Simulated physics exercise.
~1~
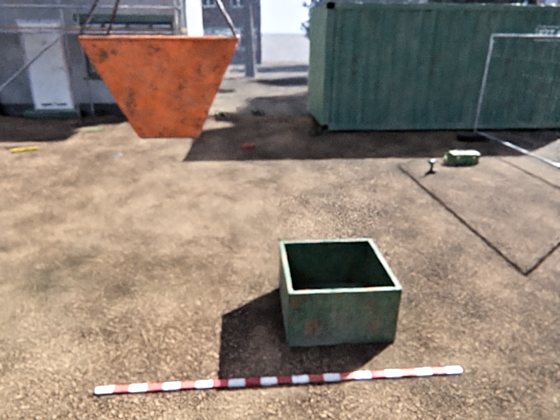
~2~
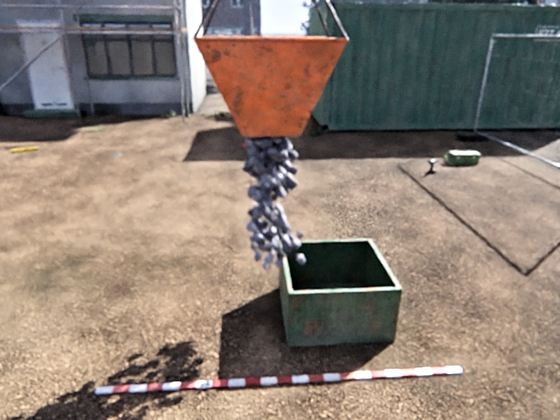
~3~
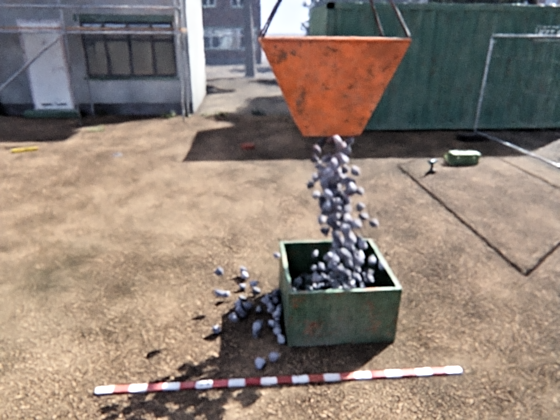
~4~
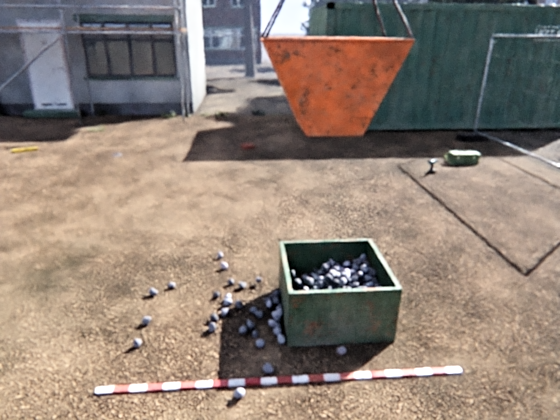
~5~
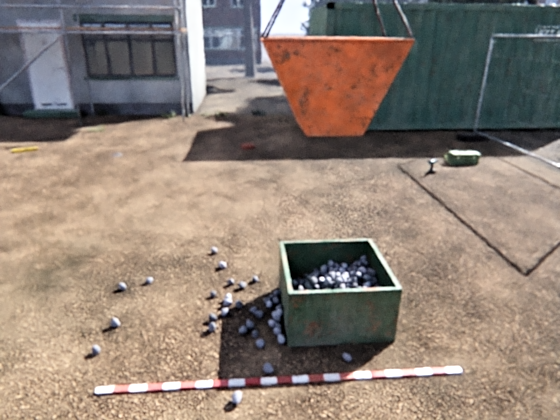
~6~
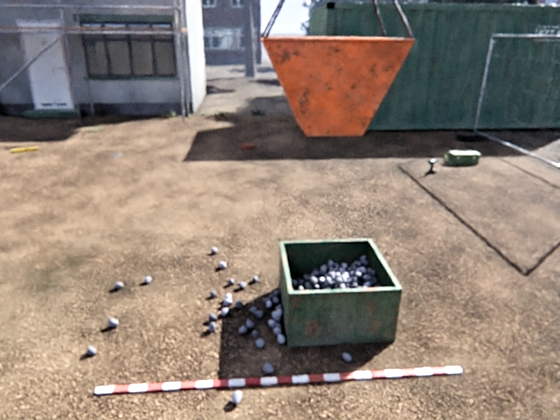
In a sunlit yard, an orange skip swings right, pouring grey stones mostly into a green bin, some scattering on the left.
